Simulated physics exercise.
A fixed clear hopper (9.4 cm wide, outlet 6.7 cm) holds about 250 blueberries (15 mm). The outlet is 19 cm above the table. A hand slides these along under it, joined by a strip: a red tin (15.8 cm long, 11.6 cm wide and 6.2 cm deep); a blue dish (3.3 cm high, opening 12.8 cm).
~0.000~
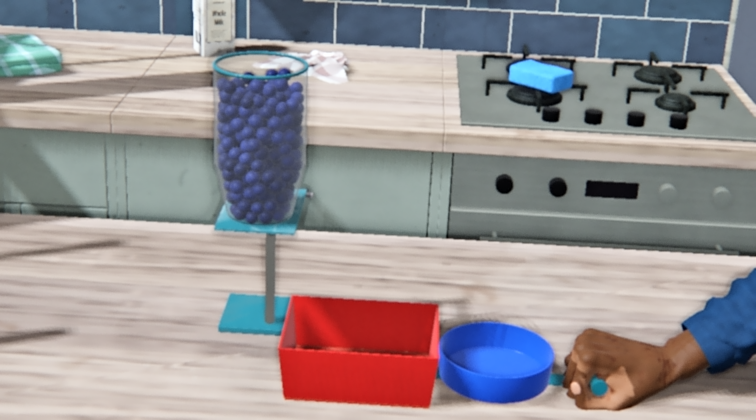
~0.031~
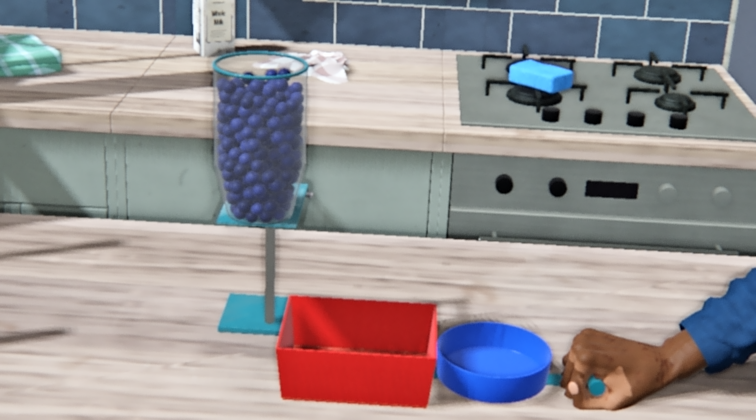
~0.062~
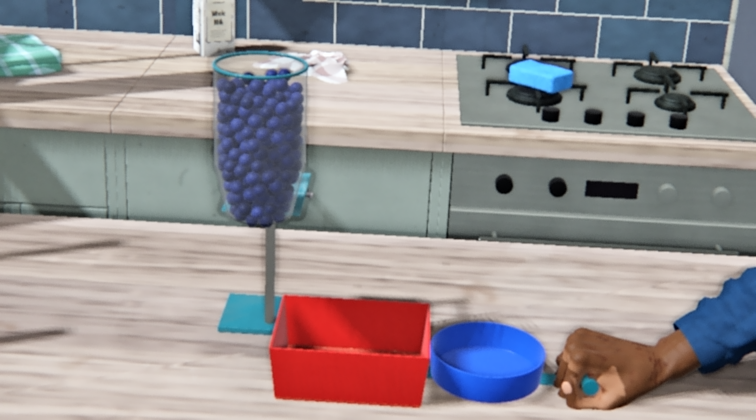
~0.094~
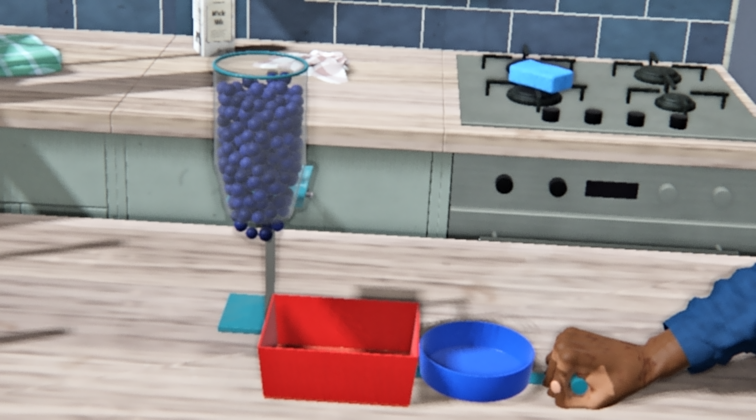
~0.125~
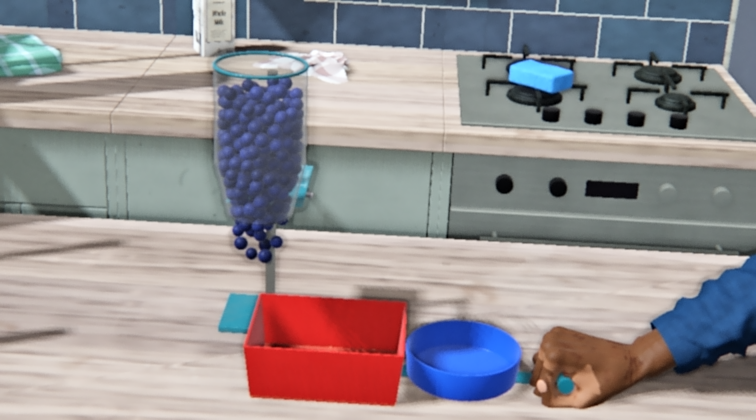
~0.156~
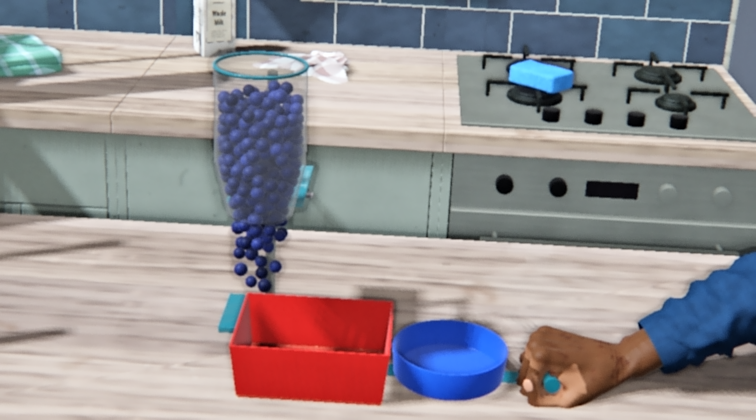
The video shows a hand sliding a joined red tin and blue dish leftward across a kitchen counter beside a clear container of blueberries, whose base opens as the berries begin dropping in a small stream above the tin.
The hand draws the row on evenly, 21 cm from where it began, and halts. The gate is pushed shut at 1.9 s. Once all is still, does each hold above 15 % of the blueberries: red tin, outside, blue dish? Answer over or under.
Red tin: Over, outside: Under, blue dish: Over.
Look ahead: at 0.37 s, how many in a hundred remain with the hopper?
Roughly 50 per cent.
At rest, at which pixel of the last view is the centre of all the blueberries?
Around (219, 356).
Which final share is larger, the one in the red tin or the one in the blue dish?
More ends in the red tin.
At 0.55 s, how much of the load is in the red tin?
Some 55 per cent.
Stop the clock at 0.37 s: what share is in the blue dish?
Near 0 per cent so far.
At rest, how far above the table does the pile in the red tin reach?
About 4.5 cm.
After 0.37 s, hopper 50 %, red tin 35 %, in the air 15 %; middle of all pieces on or above the table near (254, 244).
After 0.55 s, hopper 20 %, blue dish 10 %, red tin 55 %, in the air 20 %; middle of all pieces on or above the table near (225, 301).
After 0.72 s, blue dish 30 %, red tin 65 %, outside 5 %; middle of all pieces on or above the table near (224, 346).
Then, at 0.88 s, blue dish 30 %, red tin 65 %, outside 5 %; middle of all pieces on or above the table near (226, 353).
By 2.5 s all is still; hopper 0 %, blue dish 30 %, red tin 65 %, outside 5 %.
